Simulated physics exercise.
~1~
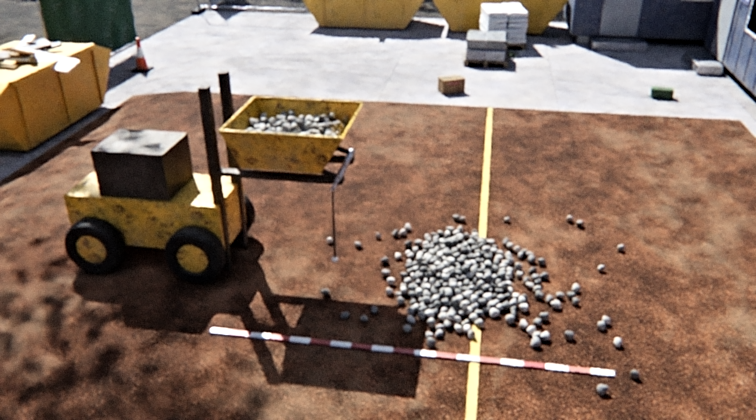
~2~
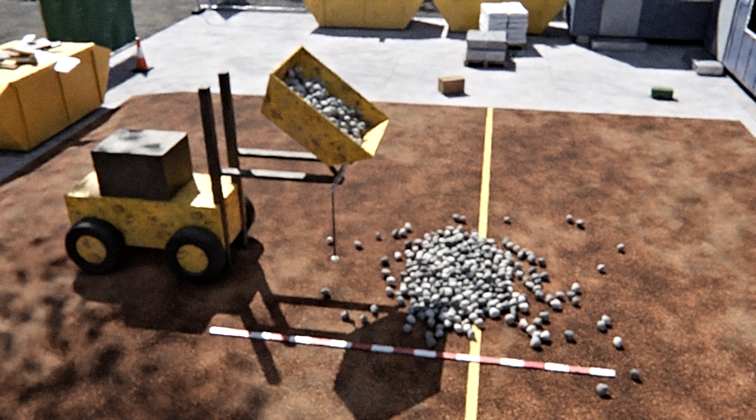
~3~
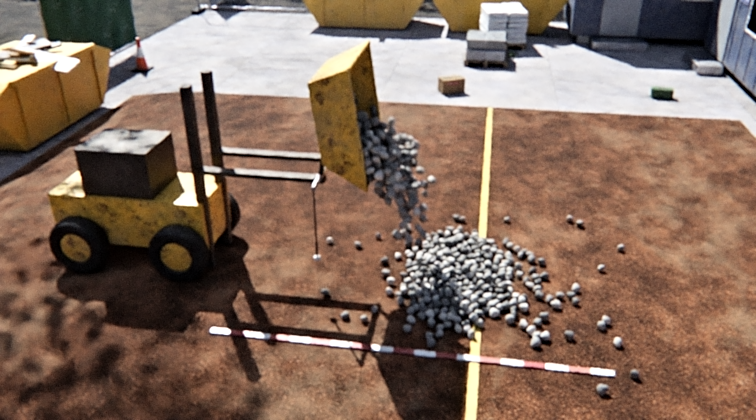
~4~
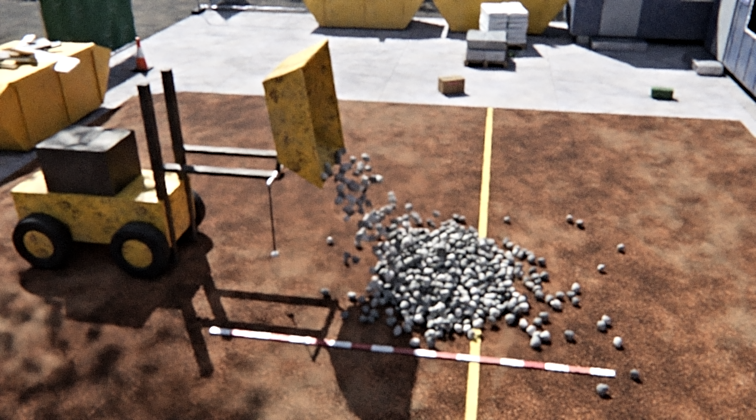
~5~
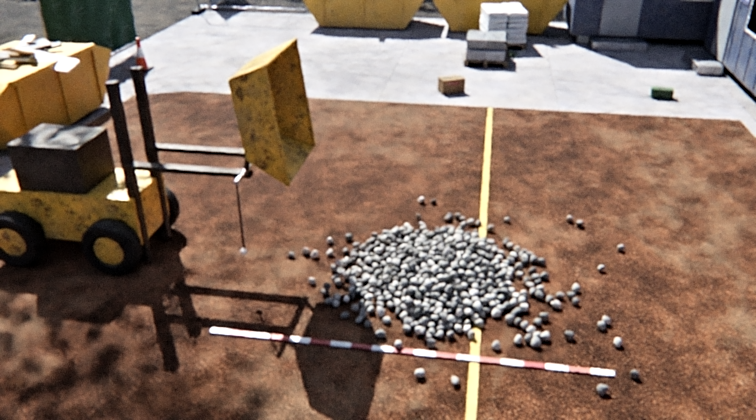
A yellow fork truck with a dark block on its body stands at the left of a brown dirt yard, seen from above and to the side, holding up a yellow skip of grey cobbles. To its right, a heap of similar stones lies across a painted yellow line, behind a red and white striped staff. The skip tips steeply to the right, and the cobbles pour onto the heap. As they fall, the truck backs away to the left, spreading the pile that way. Finally the skip hangs tilted and empty, with most stones left of the line.
